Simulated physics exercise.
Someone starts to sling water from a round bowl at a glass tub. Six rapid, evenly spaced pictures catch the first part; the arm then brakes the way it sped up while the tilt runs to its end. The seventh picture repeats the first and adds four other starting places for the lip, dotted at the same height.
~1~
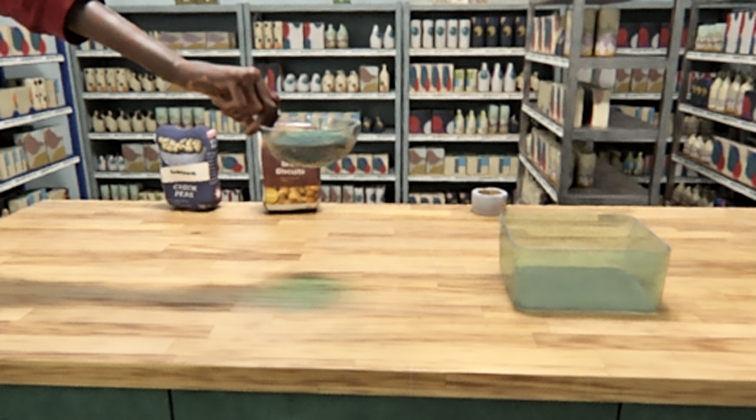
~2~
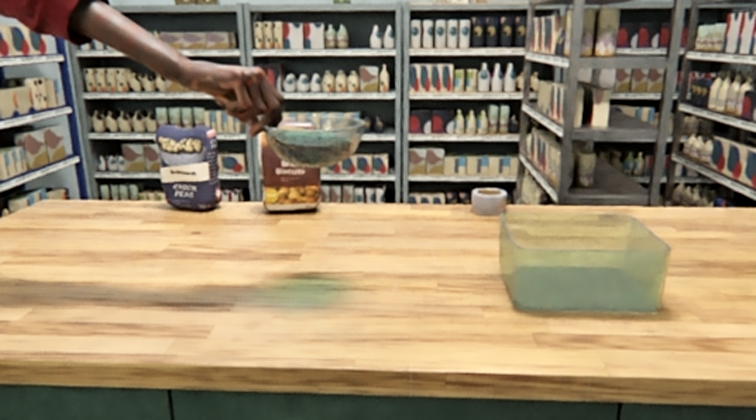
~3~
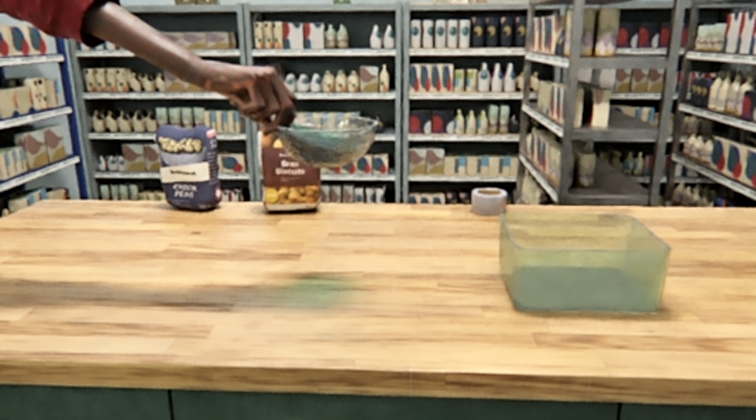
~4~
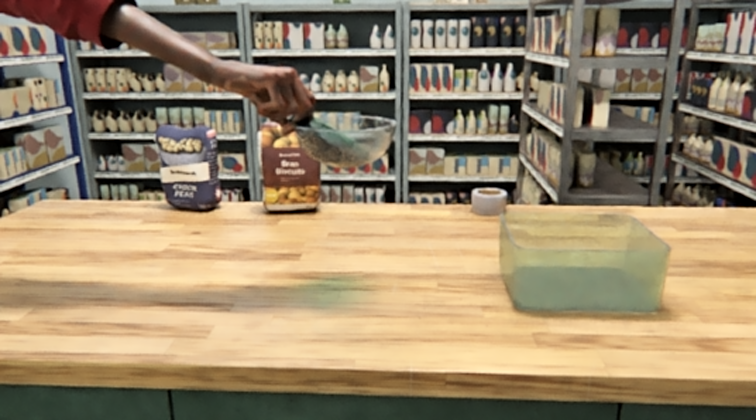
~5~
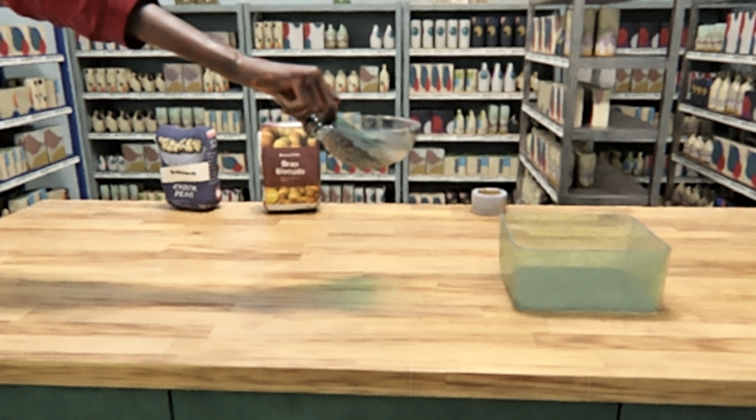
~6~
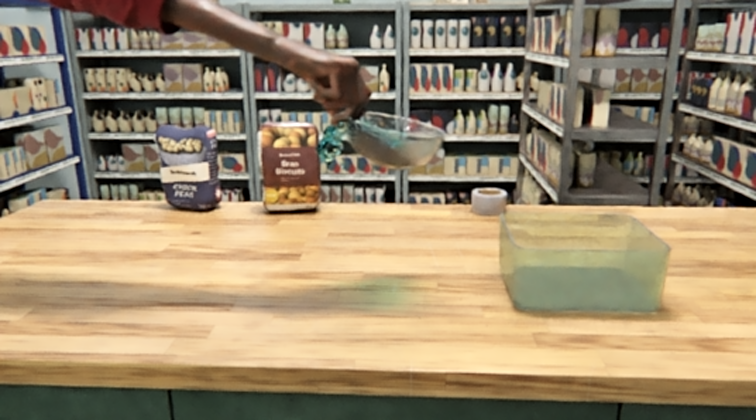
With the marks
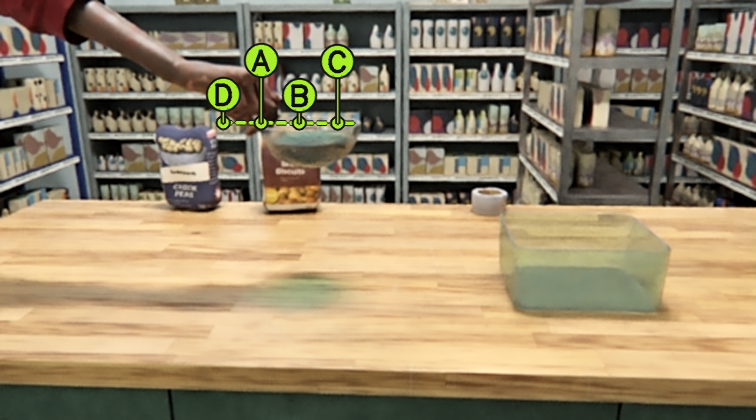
The clip opens with a hand holding a round glass bowl of blue-green water above a wooden counter, left of a glass tub and before stocked shelves. The arm moves the bowl rightward, water slops over its left rim, and finally the bowl tilts slightly.
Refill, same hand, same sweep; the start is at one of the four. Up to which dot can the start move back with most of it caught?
The answer is spot C.
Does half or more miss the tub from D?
Yes.
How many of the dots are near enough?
One of them.
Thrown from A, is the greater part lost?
Yes, it does.
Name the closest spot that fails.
Here it is spot B.
On the marked copy, A at (261, 122); B at (299, 123); C at (337, 123); D at (223, 122).
For spot A, about 8 % lands in the tub, 87 % falls short and 5 % goes beside or beyond.
For spot B, about 37 % lands in the tub, 57 % falls short and 6 % goes beside or beyond.
For spot C, about 69 % lands in the tub, 25 % falls short and 6 % goes beside or beyond.
For spot D, about 0 % lands in the tub, 99 % falls short.
